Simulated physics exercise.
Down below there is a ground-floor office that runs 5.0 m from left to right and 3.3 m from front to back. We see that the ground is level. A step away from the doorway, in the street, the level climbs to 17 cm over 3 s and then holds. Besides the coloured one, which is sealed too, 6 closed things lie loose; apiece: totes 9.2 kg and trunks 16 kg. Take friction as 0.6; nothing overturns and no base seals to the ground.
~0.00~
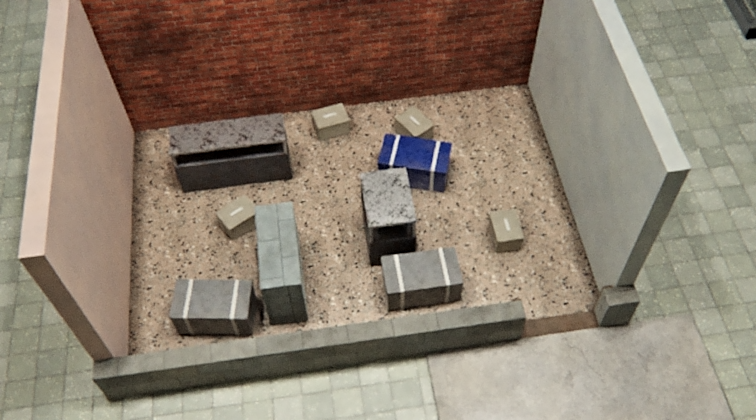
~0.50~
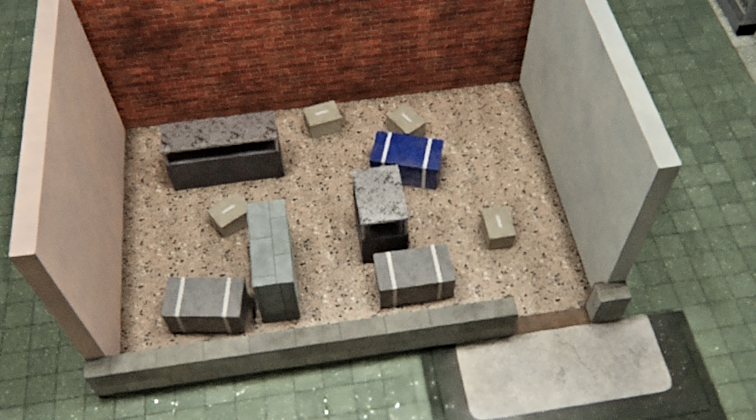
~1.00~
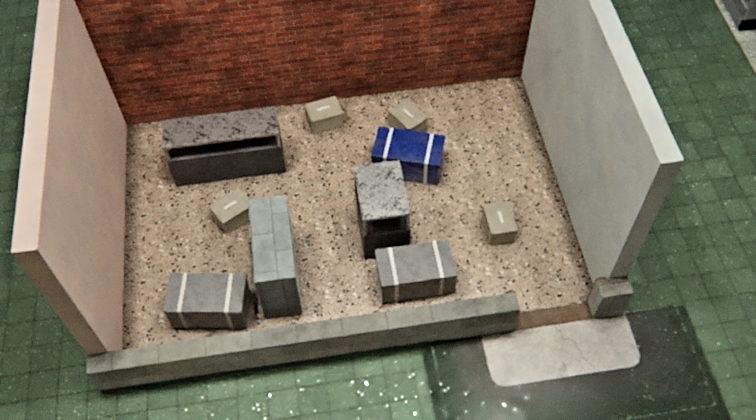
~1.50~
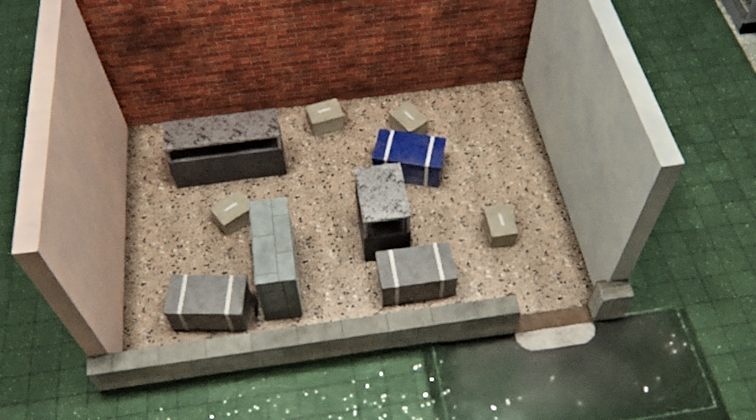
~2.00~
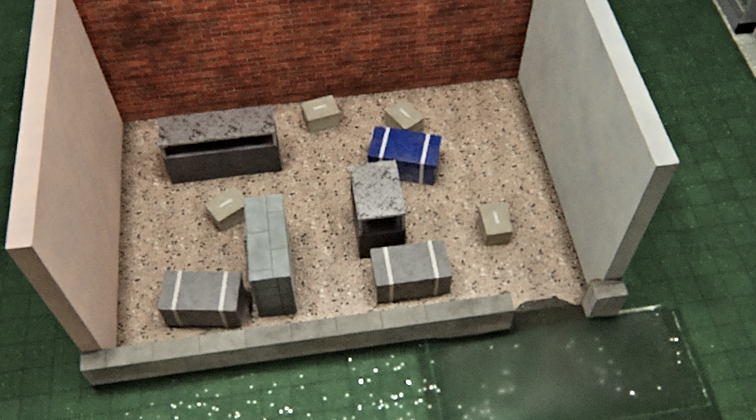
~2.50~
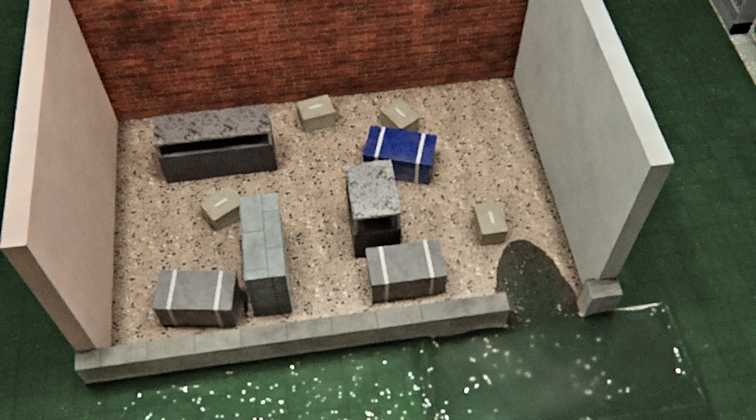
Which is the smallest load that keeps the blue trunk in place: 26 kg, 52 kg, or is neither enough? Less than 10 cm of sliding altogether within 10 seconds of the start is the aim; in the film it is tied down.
26 kg is enough.
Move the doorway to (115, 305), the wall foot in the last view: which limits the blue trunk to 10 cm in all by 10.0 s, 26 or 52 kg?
That way, the small mass suffices.
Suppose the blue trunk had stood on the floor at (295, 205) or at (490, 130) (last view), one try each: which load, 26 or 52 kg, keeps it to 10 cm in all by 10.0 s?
At the first spot the lesser mass is plenty, at the second the heavier mass is required.
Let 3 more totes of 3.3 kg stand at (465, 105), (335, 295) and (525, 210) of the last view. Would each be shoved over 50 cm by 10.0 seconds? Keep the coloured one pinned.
In the order given, beyond the mark, then within the mark, and last beyond the mark.
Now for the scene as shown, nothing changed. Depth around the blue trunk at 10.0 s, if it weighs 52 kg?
About 7 cm.
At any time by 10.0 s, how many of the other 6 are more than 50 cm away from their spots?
I make it 1.
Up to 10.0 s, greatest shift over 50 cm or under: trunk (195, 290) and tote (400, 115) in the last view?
In sequence, not exceeded; exceeded.
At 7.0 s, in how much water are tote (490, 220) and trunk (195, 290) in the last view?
First roughly 5 cm, second roughly 0 cm.
After 3.5 s the blue trunk would be 0 cm from its start with 26 kg and 0 cm from its start with 52 kg; 0 cm of water round it then.
After 4.5 s the blue trunk would be 0 cm from its start with 26 kg and 0 cm from its start with 52 kg; 1 cm of water round it then.
After 7.0 s the blue trunk would be 0 cm from its start with 26 kg and 0 cm from its start with 52 kg; 4 cm of water round it then.
After 10.0 s the blue trunk would be 2 cm from its start with 26 kg and 0 cm from its start with 52 kg; 7 cm of water round it then.
